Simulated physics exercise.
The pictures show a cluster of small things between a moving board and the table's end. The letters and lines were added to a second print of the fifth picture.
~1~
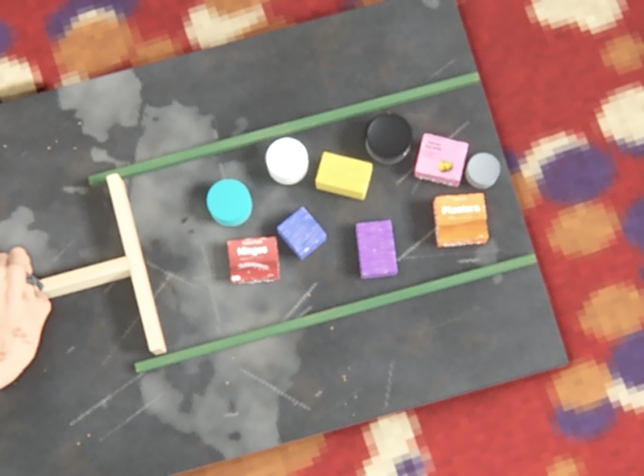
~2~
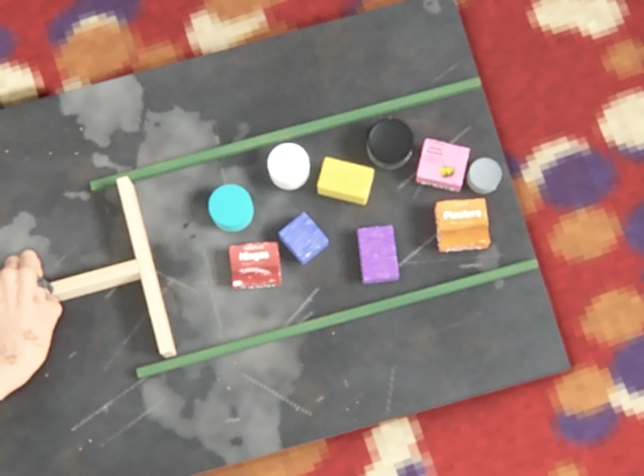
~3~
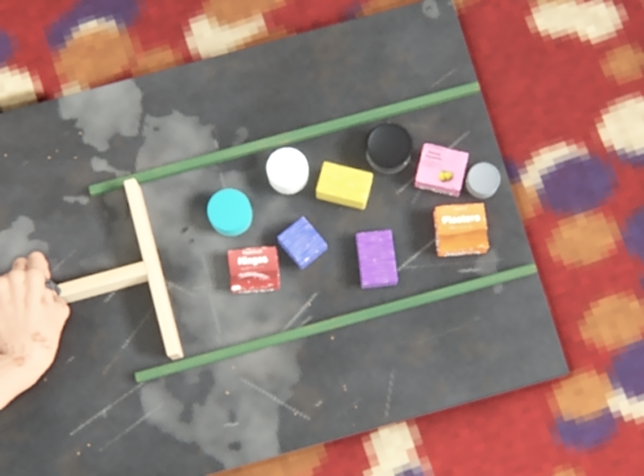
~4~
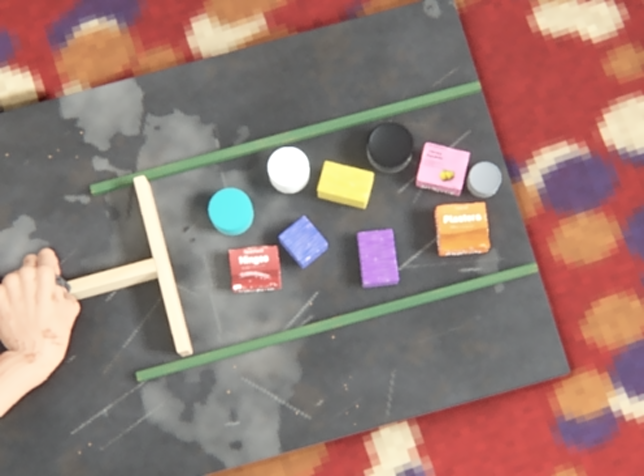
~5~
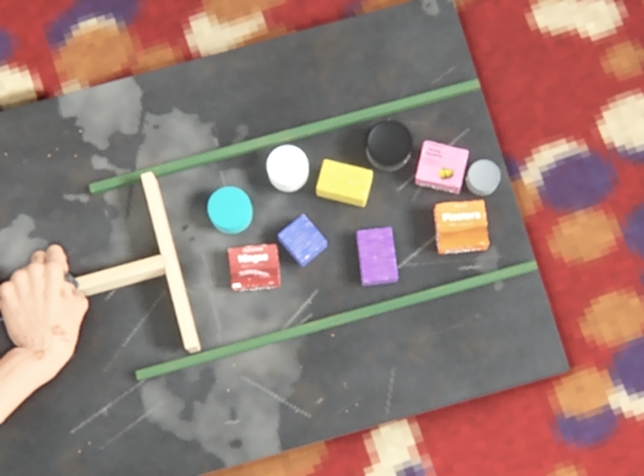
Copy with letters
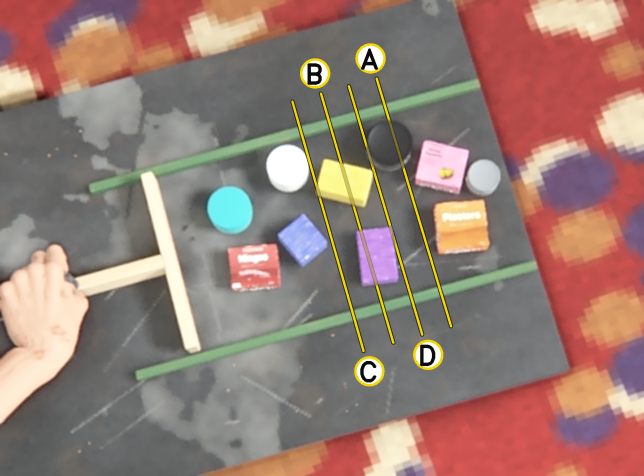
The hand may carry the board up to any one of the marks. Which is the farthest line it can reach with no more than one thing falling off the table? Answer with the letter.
Line D.
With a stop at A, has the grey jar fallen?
Yes.
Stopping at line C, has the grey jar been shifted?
No.
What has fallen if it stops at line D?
The grey jar.
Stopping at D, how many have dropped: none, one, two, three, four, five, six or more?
By then, one.
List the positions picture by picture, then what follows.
Black tub (389, 139); red box (254, 260); white tin (287, 162), in the first picture.
Board (143, 264); purple block (378, 254), in the second picture.
Board (151, 266); blue block (302, 243), in the third picture.
Board (160, 263); grey jar (484, 180), in the fourth picture.
Board (168, 259); orange box (461, 227); black tub (389, 146); red box (255, 268), in the fifth picture.
On the marked copy, A at (413, 200); B at (356, 216); C at (327, 224); D at (385, 208).
Taking D. A third of the way, board (245, 238); turquoise pot (264, 201); red box (282, 257).
Two thirds of the way, board (322, 217); black tub (392, 141); yellow block (385, 178).
When it is over, board (381, 201); grey jar over the edge; pink packet (486, 147); one fallen.
As for the rest, A drops two; B is within the limit but short; C is within the limit but short.
